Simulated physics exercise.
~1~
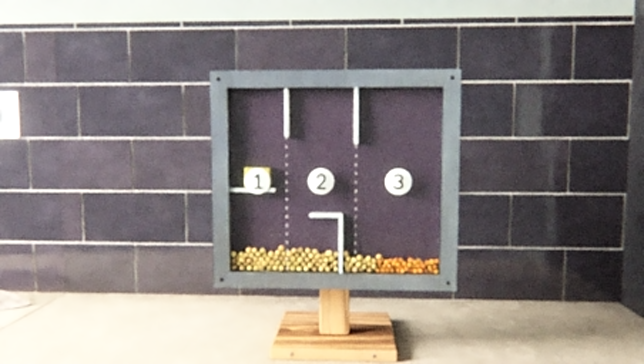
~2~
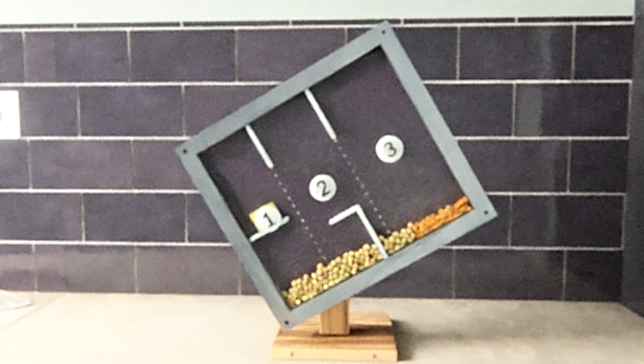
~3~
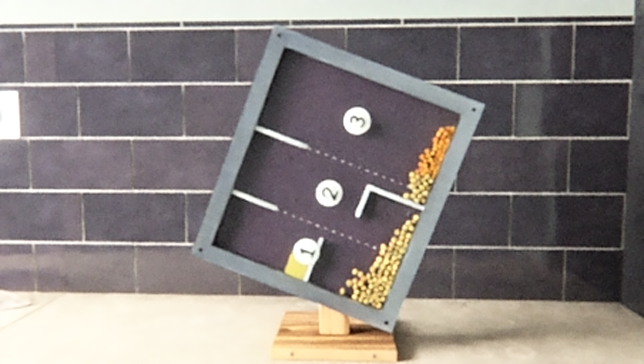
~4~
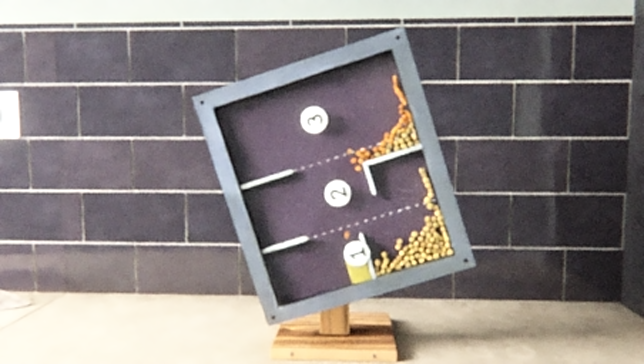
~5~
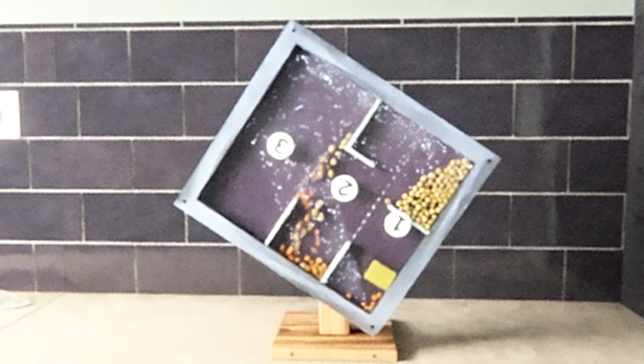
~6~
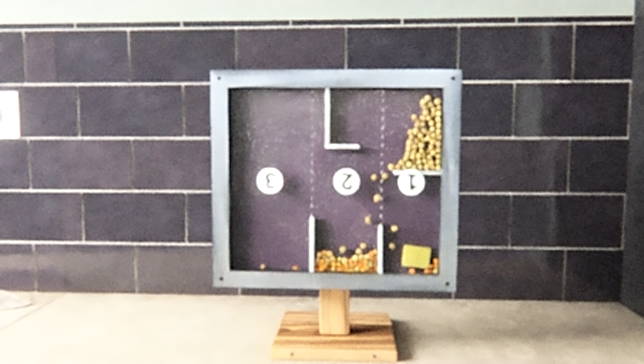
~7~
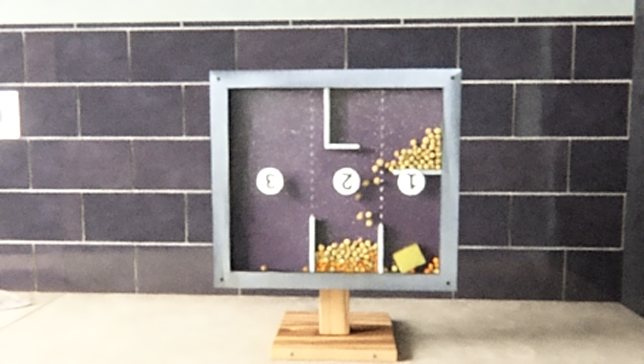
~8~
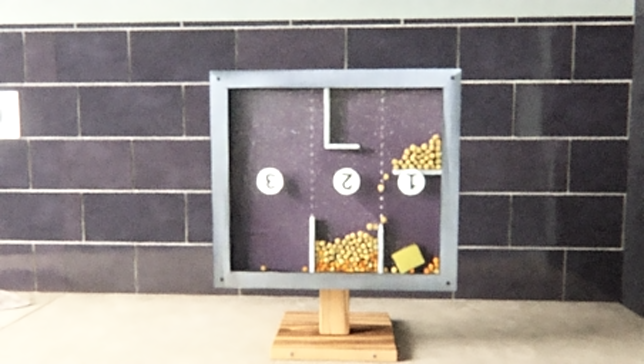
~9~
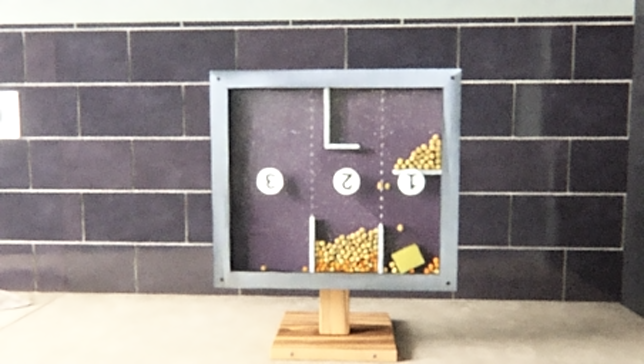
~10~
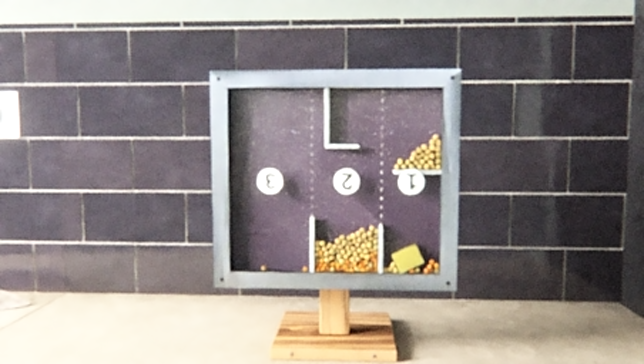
The framed box turns anticlockwise upside down, spilling chickpeas mostly into the middle strip.
